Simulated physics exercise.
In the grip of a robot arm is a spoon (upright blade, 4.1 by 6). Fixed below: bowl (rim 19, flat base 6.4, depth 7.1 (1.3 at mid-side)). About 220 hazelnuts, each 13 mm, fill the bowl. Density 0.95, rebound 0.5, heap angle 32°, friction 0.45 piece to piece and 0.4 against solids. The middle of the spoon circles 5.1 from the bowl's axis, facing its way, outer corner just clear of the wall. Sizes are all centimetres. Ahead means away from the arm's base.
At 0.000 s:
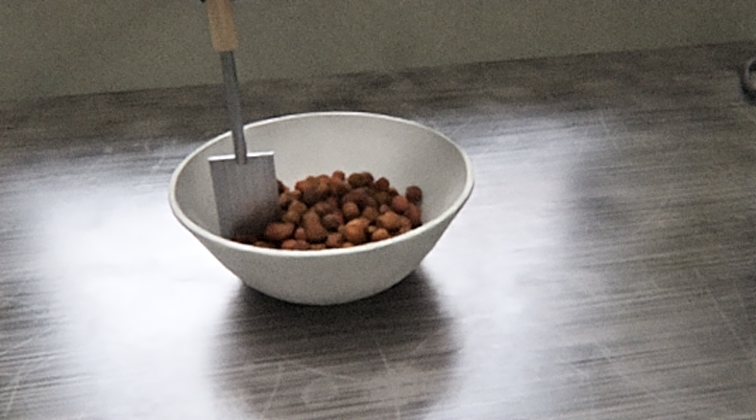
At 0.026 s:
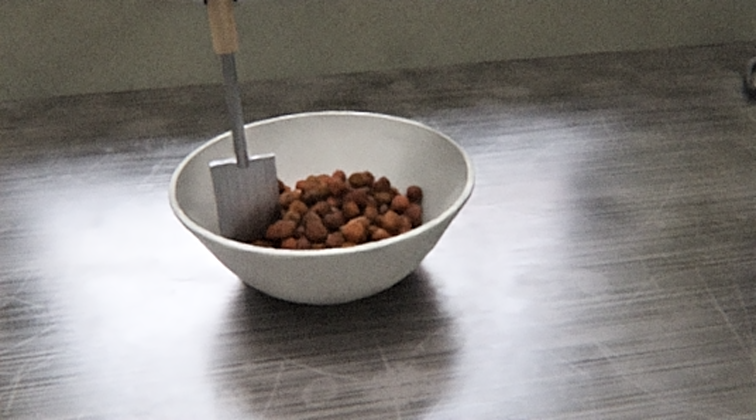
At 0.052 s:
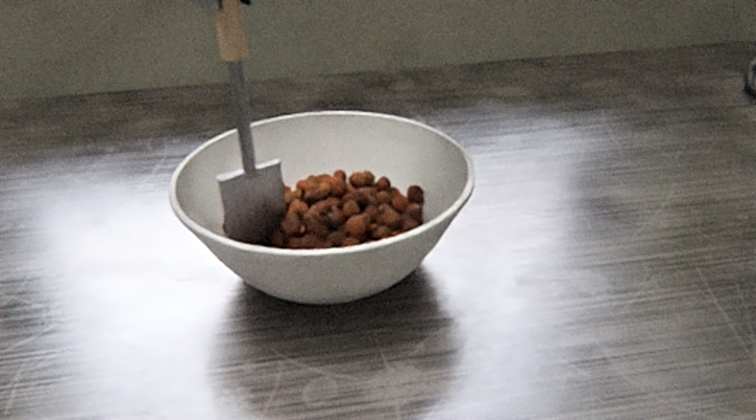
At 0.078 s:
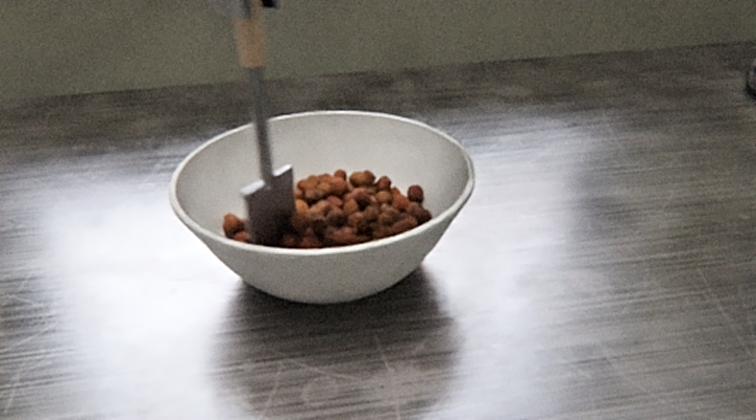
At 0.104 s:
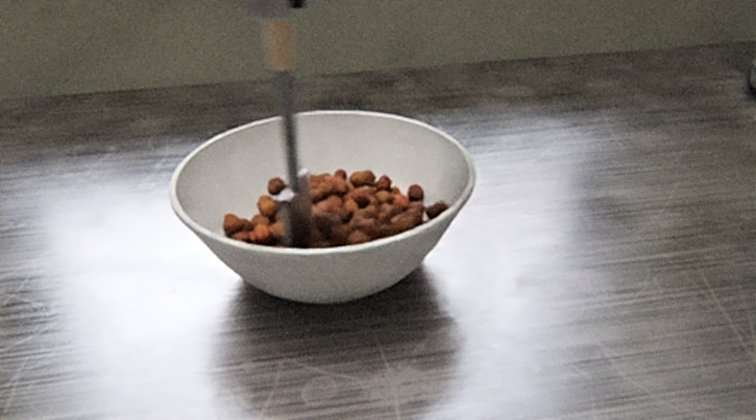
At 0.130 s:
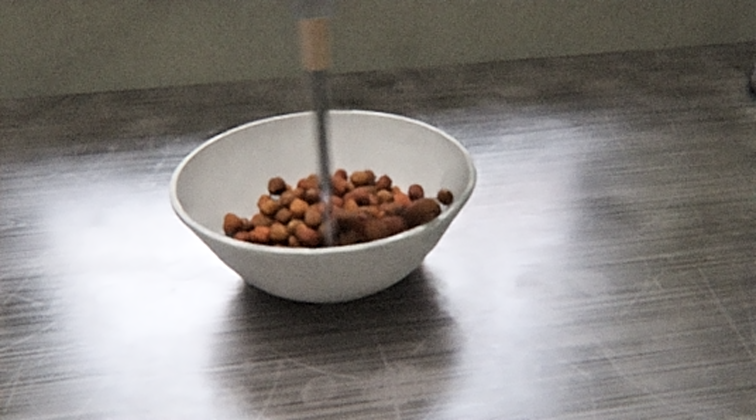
A flat metal blade sweeps rightward through brown nuts in a white bowl, turning edge-on.
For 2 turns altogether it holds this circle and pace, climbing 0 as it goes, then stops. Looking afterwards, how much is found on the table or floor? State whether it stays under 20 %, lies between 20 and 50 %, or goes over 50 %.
It lies between 20 and 50 %.
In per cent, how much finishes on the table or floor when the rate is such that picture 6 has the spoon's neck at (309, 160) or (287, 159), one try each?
About 20 % for one try and about 10 % for the other, in order.
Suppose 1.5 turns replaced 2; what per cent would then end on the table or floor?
About 25 per cent.
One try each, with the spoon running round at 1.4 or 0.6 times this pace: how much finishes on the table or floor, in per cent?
First try close to 40, second close to 5, in per cent.
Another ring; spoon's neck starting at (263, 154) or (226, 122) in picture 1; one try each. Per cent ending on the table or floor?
Close to 10 per cent for the first and close to 10 per cent for the second.
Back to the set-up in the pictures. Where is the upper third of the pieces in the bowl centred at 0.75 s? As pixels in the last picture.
The centre is close to (371, 167).
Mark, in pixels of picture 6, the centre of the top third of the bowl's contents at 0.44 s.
Around (233, 198).
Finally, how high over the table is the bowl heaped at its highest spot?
Around 5.5 cm above the table.
After 0.44 s, 334° round, highest piece 9 above the table; 192 in the bowl, 20 on the table or floor, 9 in flight or on the tool.
After 0.75 s, 221° round, highest piece 9 above the table; 172 in the bowl, 46 on the table or floor, 3 in flight or on the tool.
After 1.11 s, 0° round, highest piece 6 above the table; 160 in the bowl, 61 on the table or floor.
After 1.81 s, 0° round, highest piece 6 above the table; 160 in the bowl, 61 on the table or floor.
In the end, 160 in the bowl, 61 on the table or floor. That is 28 % on the table or floor.
